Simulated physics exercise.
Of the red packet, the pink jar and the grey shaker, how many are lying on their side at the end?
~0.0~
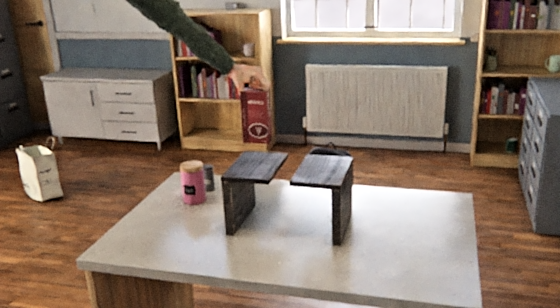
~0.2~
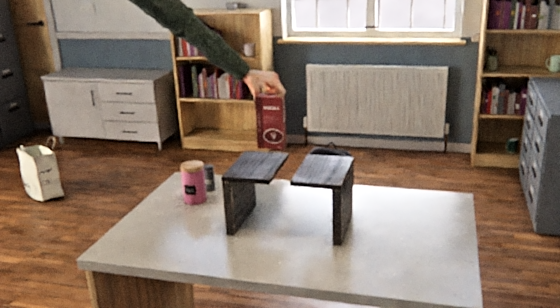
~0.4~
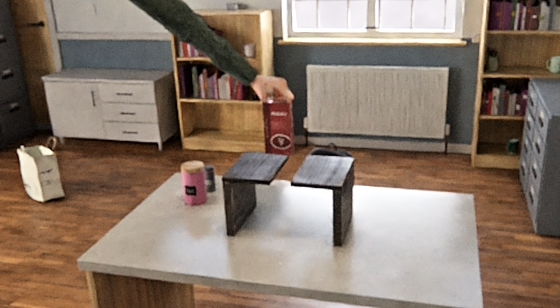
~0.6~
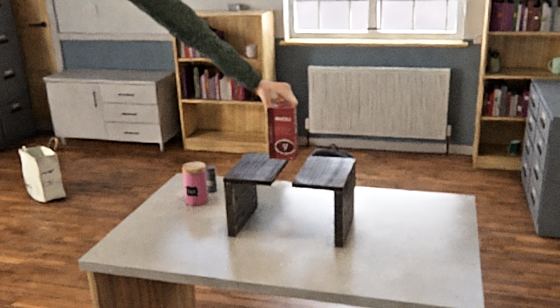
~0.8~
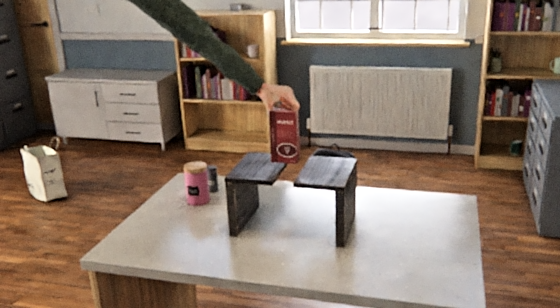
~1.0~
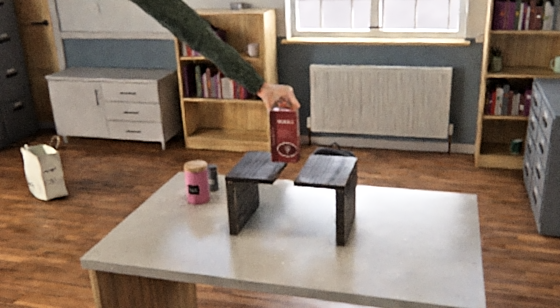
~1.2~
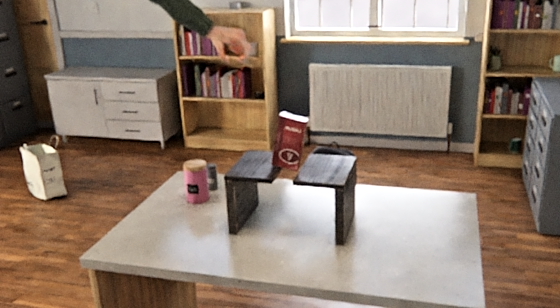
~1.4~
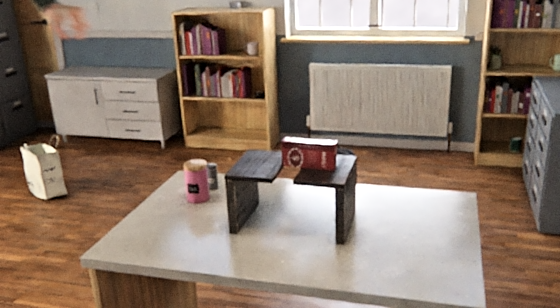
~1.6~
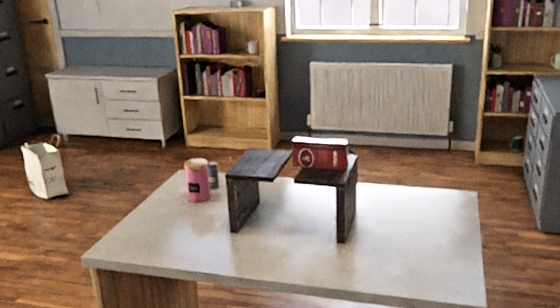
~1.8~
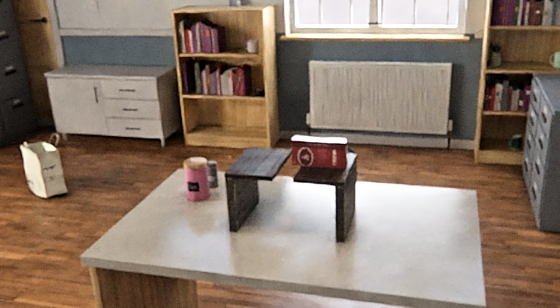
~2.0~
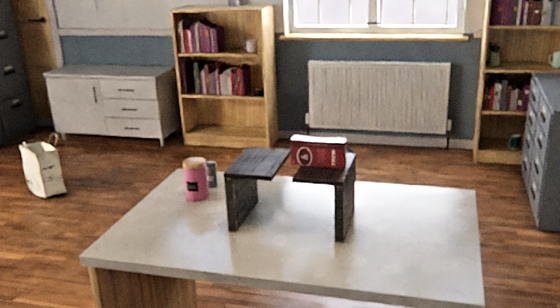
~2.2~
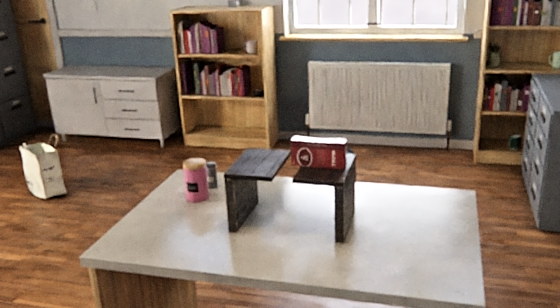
One of them is lying on its side at the end, the red packet, while the pink jar and the grey shaker still stand upright.
In the video, a hand lowers an upright red packet over a dark stand with a gap in its top and lets go; the packet leans, topples to the right and comes to rest on its side on the stand, beside an unmoved pink jar and grey shaker.
